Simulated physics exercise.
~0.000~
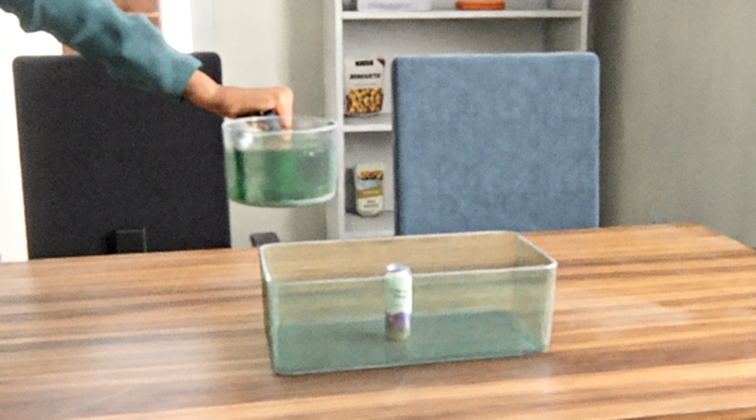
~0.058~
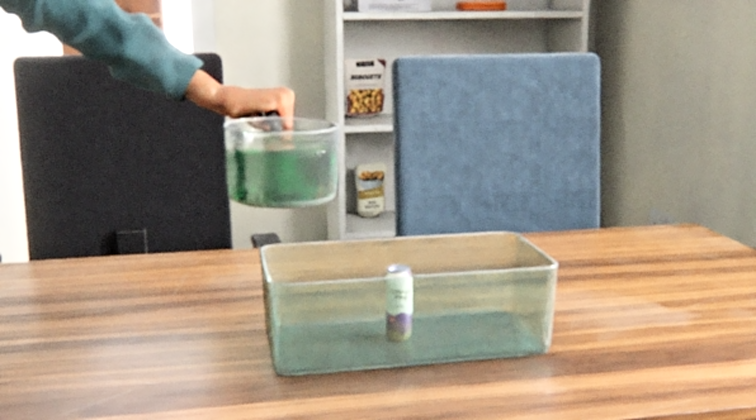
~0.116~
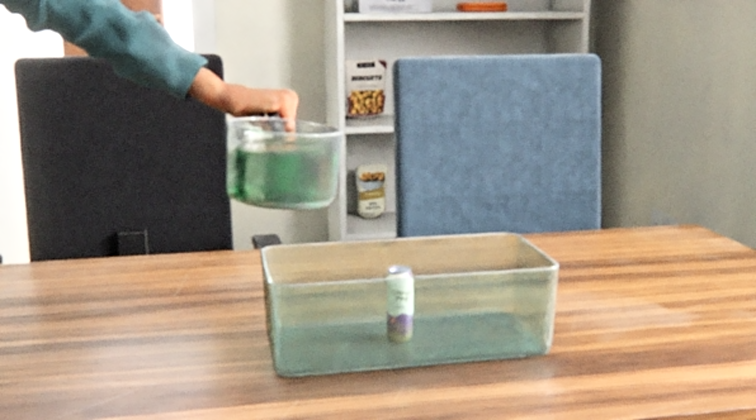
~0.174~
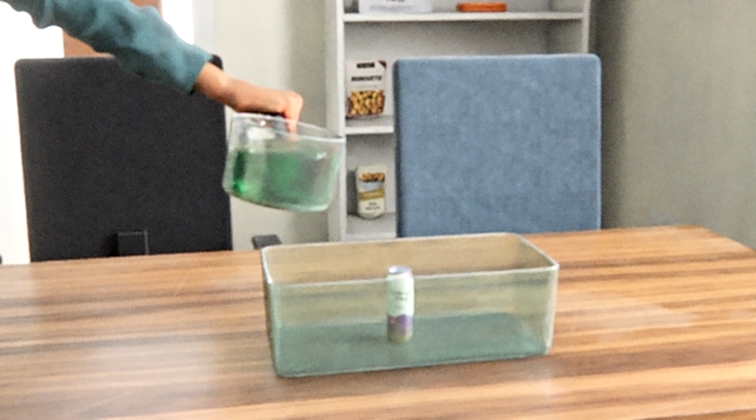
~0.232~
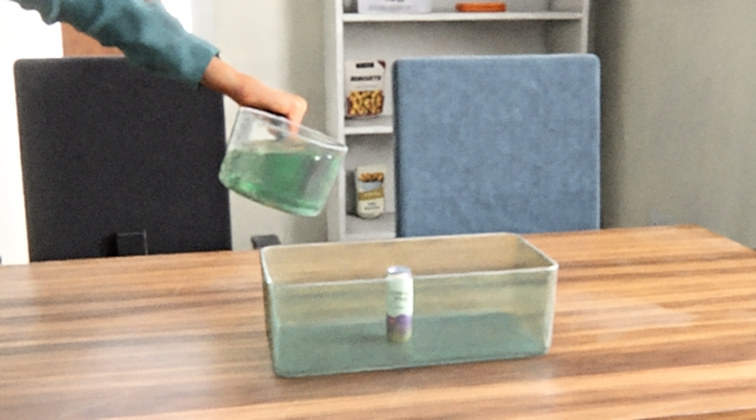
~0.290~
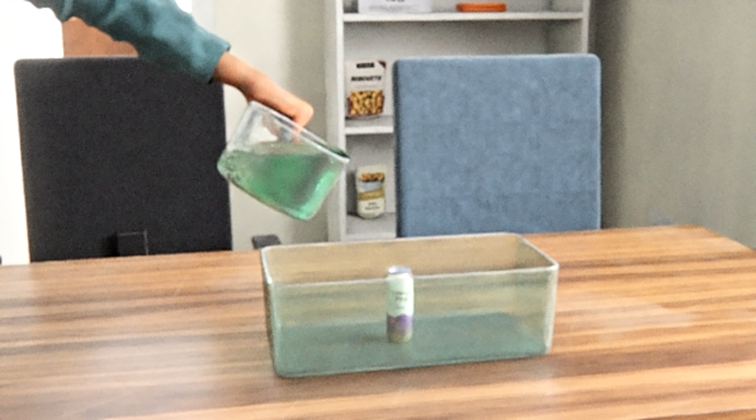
The footage shows a hand holding a clear container of green liquid above a glass basin with a small can standing inside on a wooden table, then steadily tilting the container to the right until the liquid reaches its rim.
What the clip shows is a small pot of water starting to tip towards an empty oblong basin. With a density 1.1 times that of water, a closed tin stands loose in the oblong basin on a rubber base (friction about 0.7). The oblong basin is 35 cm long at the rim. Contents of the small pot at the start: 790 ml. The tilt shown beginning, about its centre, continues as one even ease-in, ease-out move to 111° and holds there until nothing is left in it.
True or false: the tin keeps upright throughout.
False.
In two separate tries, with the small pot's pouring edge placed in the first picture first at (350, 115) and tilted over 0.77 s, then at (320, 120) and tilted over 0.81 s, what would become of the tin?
The tin overturns the first time and overturns the second time.
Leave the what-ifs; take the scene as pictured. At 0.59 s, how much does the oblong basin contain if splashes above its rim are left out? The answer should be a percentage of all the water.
About 26%.
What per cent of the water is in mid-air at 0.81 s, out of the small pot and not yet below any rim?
Near 7 percent.
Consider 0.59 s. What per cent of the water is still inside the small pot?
Roughly 40 %.
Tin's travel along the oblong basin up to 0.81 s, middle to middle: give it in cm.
Around 2 cm.
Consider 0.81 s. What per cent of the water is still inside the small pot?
6 %.
By 0.59 s the tilt is 94° and 39 per cent is still to pour; the tin stands where it began.
By 0.81 s the tilt is 111° and 6 per cent is still to pour; the tin leans 8°.
By 1.05 s the tilt is 111° and 0 per cent is still to pour; the tin lies on its side.
By 1.30 s the tilt is 111° and 0 per cent is still to pour; the tin lies on its side.
At rest the tin lies on its side.
